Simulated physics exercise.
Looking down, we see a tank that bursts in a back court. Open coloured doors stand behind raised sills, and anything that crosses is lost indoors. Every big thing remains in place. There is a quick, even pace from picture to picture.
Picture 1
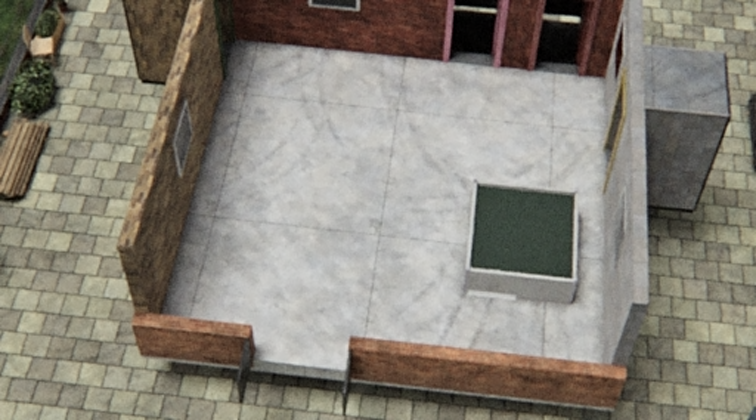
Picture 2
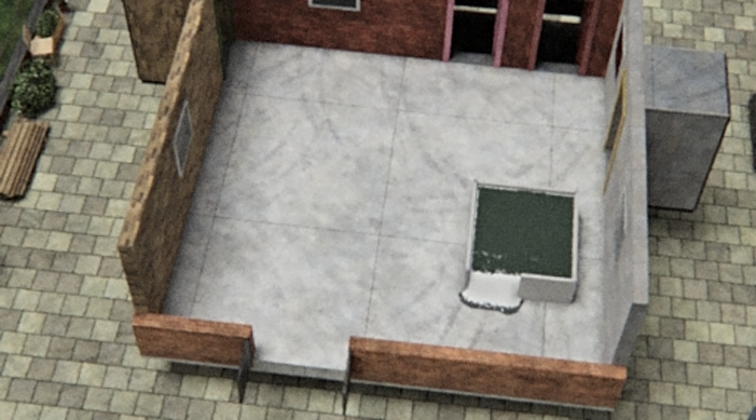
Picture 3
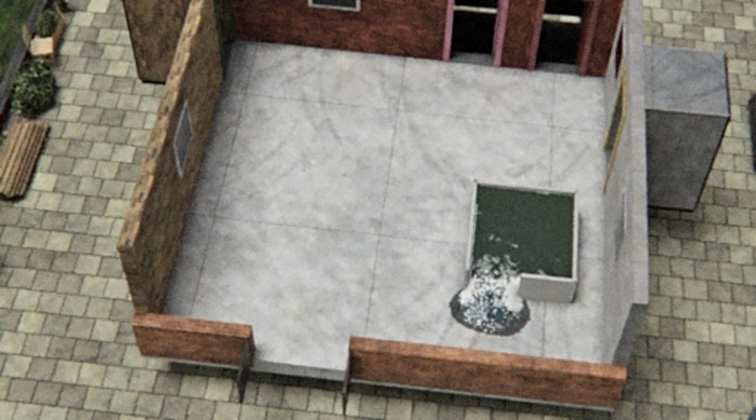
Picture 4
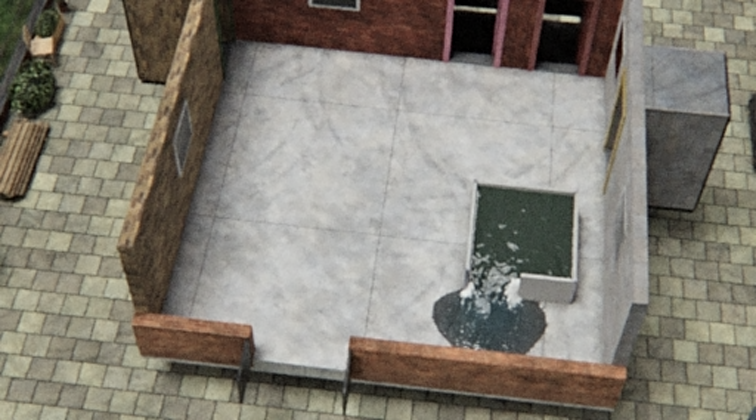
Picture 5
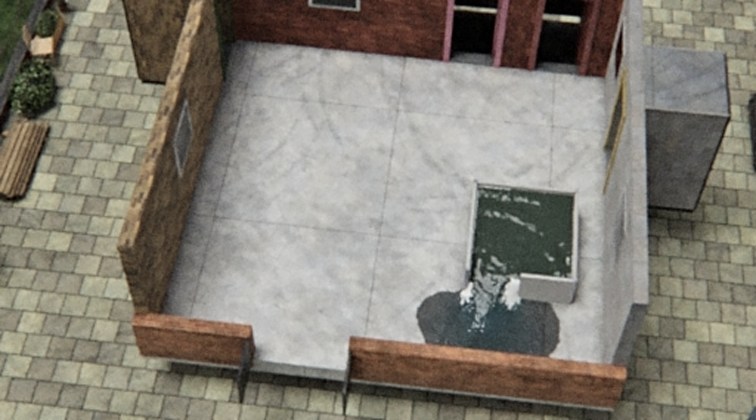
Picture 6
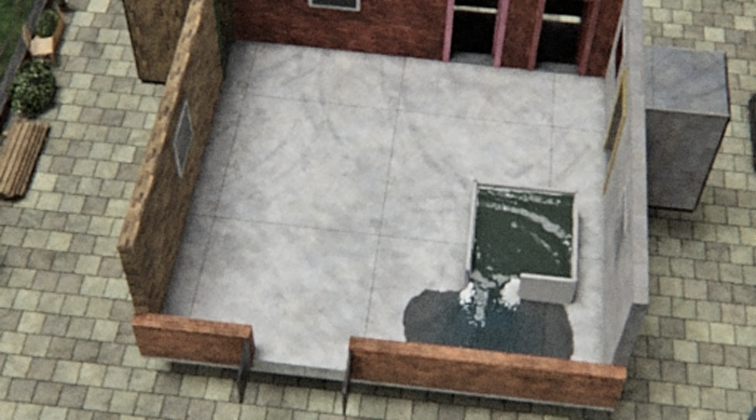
Water in a square tank sat still in a walled courtyard, then burst through a gap at the tank's front left corner, splashing white and spreading in a dark pool across the pale floor.
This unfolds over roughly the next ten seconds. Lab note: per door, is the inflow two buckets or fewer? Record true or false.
Pink door true; green door true; yellow door true; red door false.
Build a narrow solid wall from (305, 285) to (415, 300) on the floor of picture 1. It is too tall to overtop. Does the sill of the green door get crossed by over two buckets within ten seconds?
Looking at it, the green one doesn't reach it.
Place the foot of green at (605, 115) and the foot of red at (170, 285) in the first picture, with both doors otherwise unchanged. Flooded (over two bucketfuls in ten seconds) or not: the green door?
Note: Green door misses the threshold.
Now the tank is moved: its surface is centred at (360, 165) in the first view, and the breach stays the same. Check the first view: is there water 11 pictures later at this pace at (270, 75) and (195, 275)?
In that order: Untouched and submerged.
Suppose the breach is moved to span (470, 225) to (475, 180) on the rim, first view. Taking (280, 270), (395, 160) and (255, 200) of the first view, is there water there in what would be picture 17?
One by one: Waterlogged; waterlogged; waterlogged.
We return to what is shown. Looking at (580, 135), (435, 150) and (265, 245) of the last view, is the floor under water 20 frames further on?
Result, as listed: Not wetted / not wetted / wetted.
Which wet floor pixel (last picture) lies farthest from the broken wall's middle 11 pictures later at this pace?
Pixel estimate: (230, 344).
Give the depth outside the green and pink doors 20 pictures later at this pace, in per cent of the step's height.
Approx. 0 % followed by 0 %.
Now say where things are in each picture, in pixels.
In the first frame, still water in the water tank at (523, 232).
In the second frame, water pours out at (493, 285) and has run to (513, 309).
In the third frame, the front is at (505, 332), out from the gap at (493, 286).
In the fourth frame, the front is at a hidden place, out from the gap at (493, 287).
In the fifth frame, the front is at a hidden place, out from the gap at (493, 287).
In the sixth frame, water pours out at (493, 287) and has run to a hidden place.
A moment on, water covers 10 % of the floor; the pink door not reached, the green door not reached, the yellow door not reached, the red door not reached.
Next, water covers 15 % of the floor; the pink door not reached, the green door not reached, the yellow door not reached, the red door not reached.
Then, water covers 35 % of the floor; the pink door not reached, the green door not reached, the yellow door wet at the sill, nothing in, the red door not reached.
Later, water covers 55 % of the floor; the pink door not reached, the green door not reached, the yellow door wet at the sill, nothing in, the red door under two buckets in.
In the end, water covers 85 % of the floor; the pink door wet at the sill, nothing in, the green door wet at the sill, nothing in, the yellow door wet at the sill, nothing in, the red door over two buckets in.
